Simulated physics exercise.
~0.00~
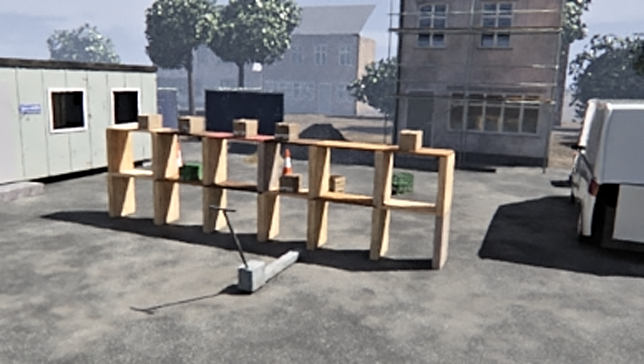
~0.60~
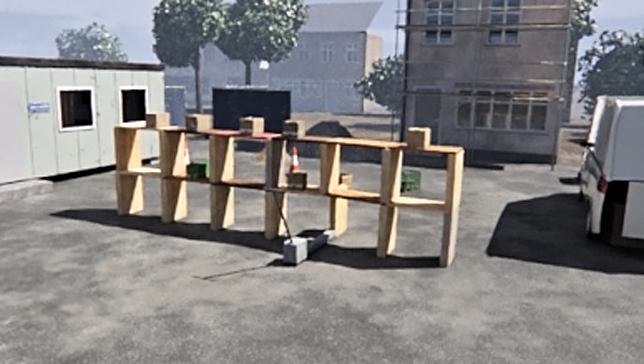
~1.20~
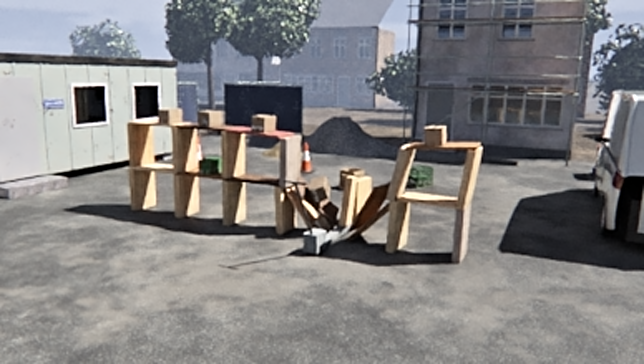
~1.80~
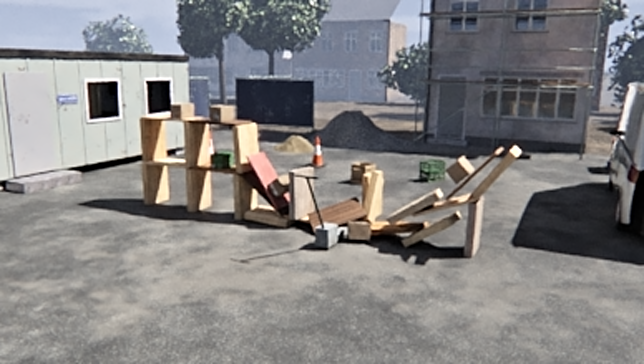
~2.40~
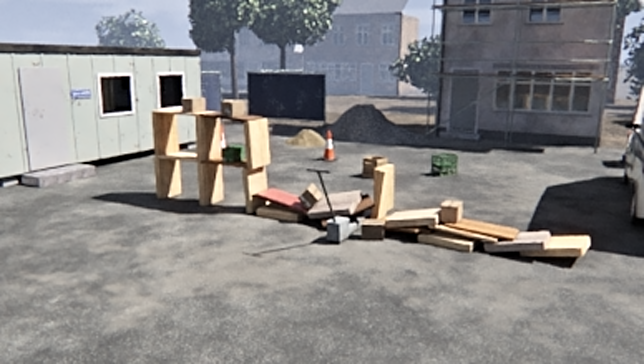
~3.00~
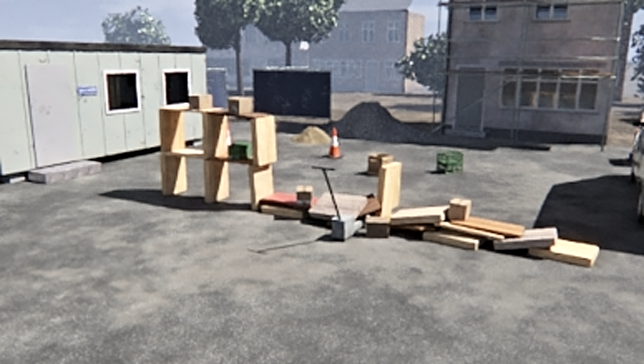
A long wooden shelf is struck low by a jack and its right half collapses.
